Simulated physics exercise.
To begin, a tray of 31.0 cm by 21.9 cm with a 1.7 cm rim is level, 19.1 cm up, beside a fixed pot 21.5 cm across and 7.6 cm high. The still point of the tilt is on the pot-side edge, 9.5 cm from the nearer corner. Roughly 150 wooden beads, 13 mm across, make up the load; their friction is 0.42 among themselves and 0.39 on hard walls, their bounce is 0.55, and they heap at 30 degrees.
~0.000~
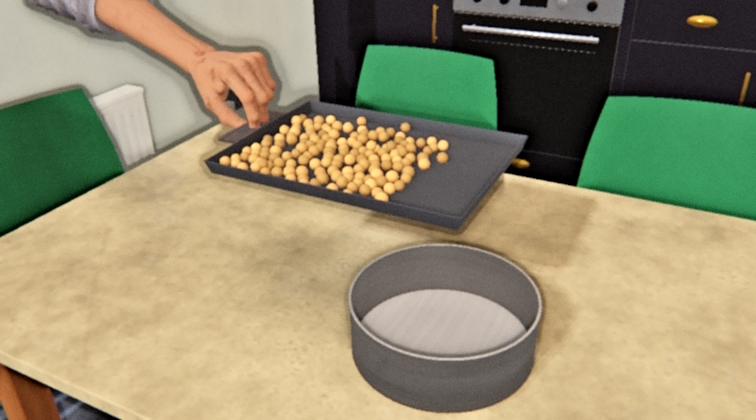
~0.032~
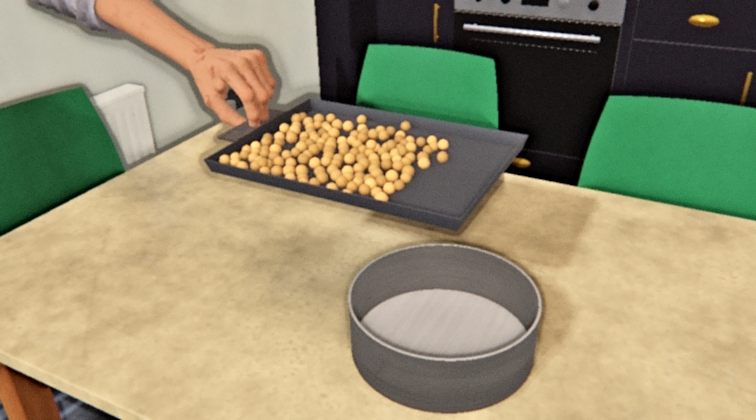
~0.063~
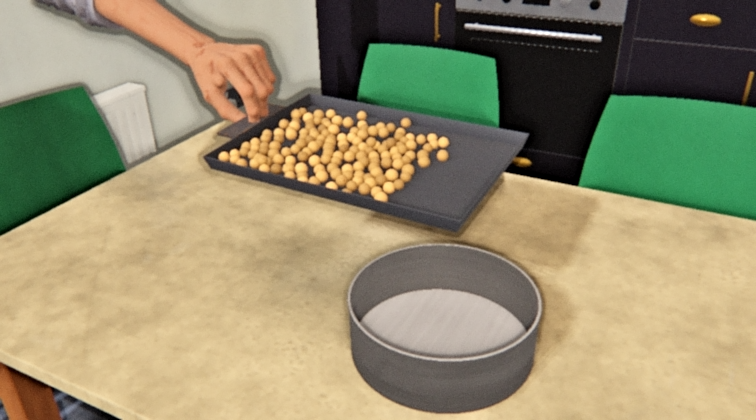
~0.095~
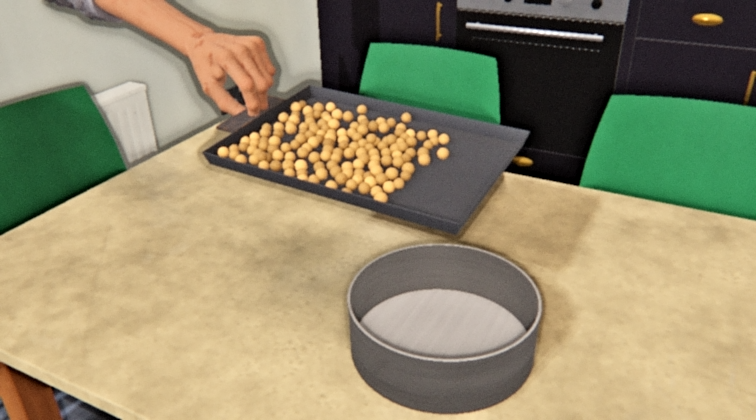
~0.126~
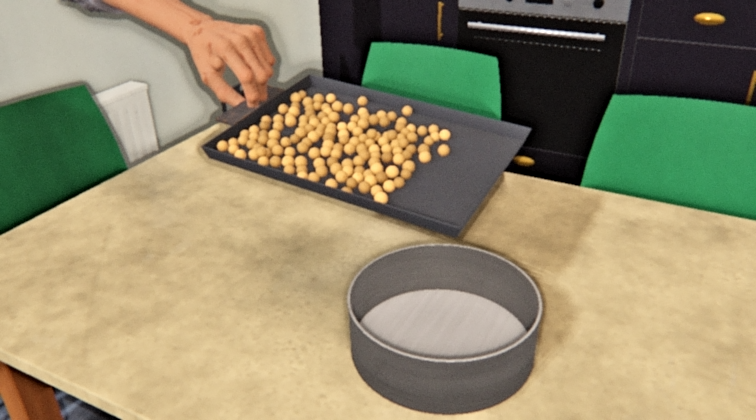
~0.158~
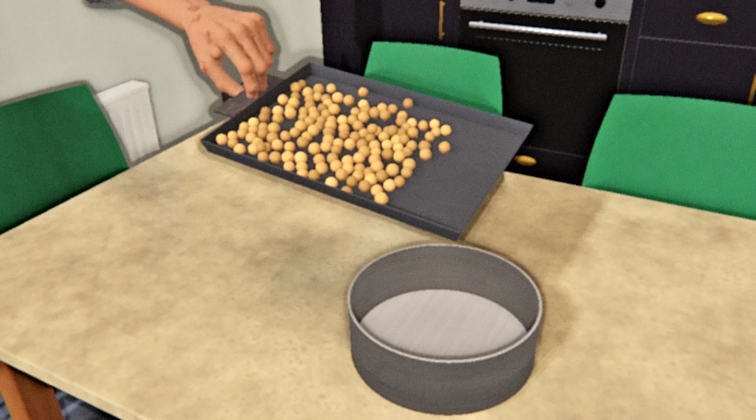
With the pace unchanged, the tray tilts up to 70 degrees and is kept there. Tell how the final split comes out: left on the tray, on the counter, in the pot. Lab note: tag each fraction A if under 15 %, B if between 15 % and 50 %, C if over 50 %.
Left on the tray = A, counter = A, pot = C.
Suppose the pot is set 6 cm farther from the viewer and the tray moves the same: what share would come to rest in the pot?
I'd say some 30 per cent would end up there.
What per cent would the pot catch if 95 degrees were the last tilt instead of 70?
Pot share: About 100 per cent.
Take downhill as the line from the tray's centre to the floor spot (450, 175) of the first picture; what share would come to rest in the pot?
I'd estimate about 15 %.
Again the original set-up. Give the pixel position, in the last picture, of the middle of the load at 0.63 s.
Load centre: About (404, 193) px.
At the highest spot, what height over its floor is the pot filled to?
Close to 3.0 cm up.
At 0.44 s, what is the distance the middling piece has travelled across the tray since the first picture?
5 cm.
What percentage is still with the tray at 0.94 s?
About 30%.
After 0.44 s, tilt 40 degrees; the tray holds 100 %, the pot 0 %.
After 0.63 s, tilt 59 degrees; the tray holds 95 %, the pot 0 %.
Then, at 0.94 s, tilt 70 degrees; the tray holds 30 %, the pot 60 %.
In the end, at 2.4 s, tray 5 %, counter 0 %, pot 90 %.
